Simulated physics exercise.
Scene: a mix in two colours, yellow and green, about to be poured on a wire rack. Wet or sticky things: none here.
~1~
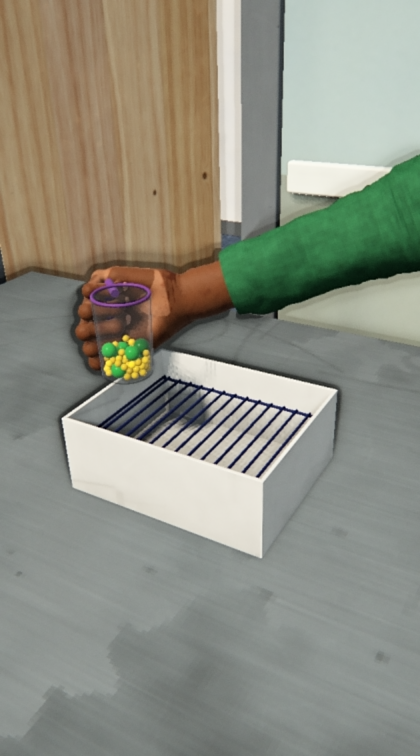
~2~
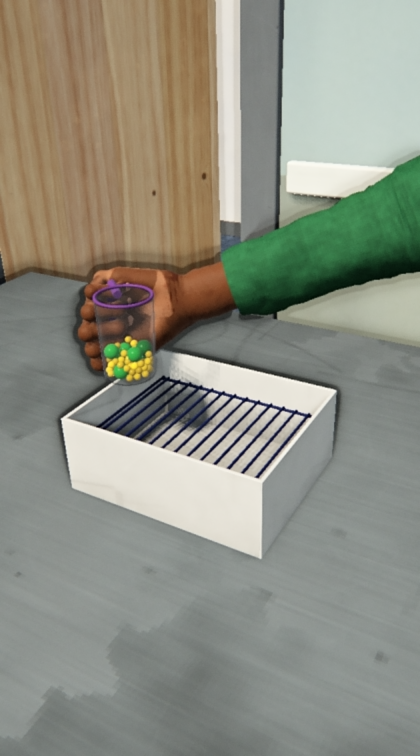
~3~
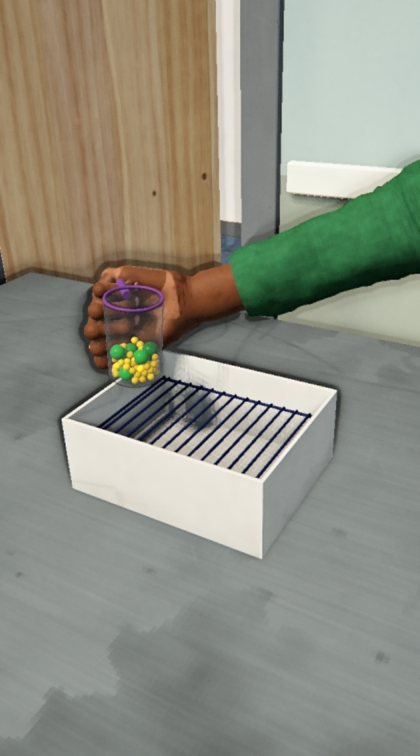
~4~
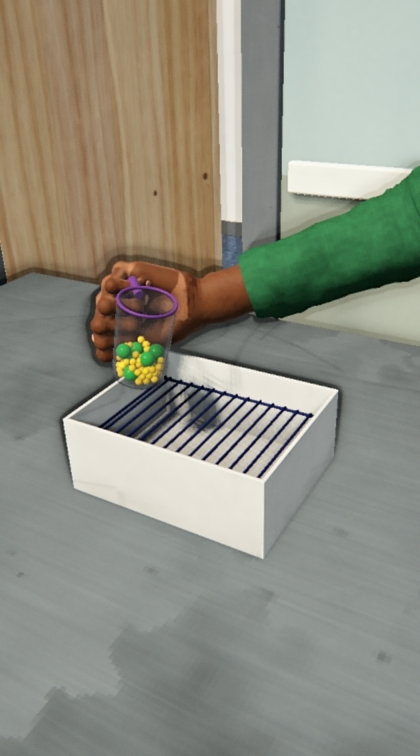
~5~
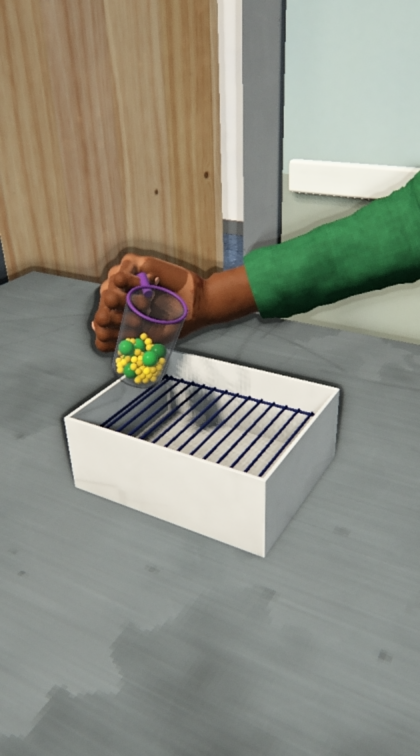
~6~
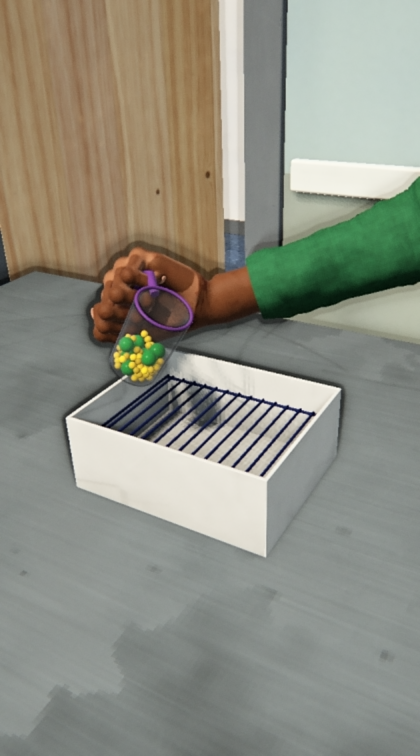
On a gray surface beside a wooden panel, a hand in a green sleeve holds a clear, purple-rimmed cup of small yellow and larger green balls above a white box topped with dark wires. The hand shifts the cup slightly right, then gradually tilts it rightward, the balls still inside.
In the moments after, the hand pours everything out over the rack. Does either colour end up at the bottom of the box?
Color yellow: Fallen below. Green: Kept on top.
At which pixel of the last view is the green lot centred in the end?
My estimate for where it settles is about (211, 423).
Then, 0.38 s on from there, yellow ones, the whole lot in the cup; green ones, the whole lot in the cup.
Then, 0.79 s on from there, yellow ones, the whole lot in the cup; green ones, the whole lot in the cup.
Then, 1.27 s on from there, yellow ones, near half on or over the wires, near half under the rack; green ones, the whole lot on or over the wires.
In the end, yellow ones, the whole lot under the rack; green ones, the whole lot on the wires, none at all under the rack.
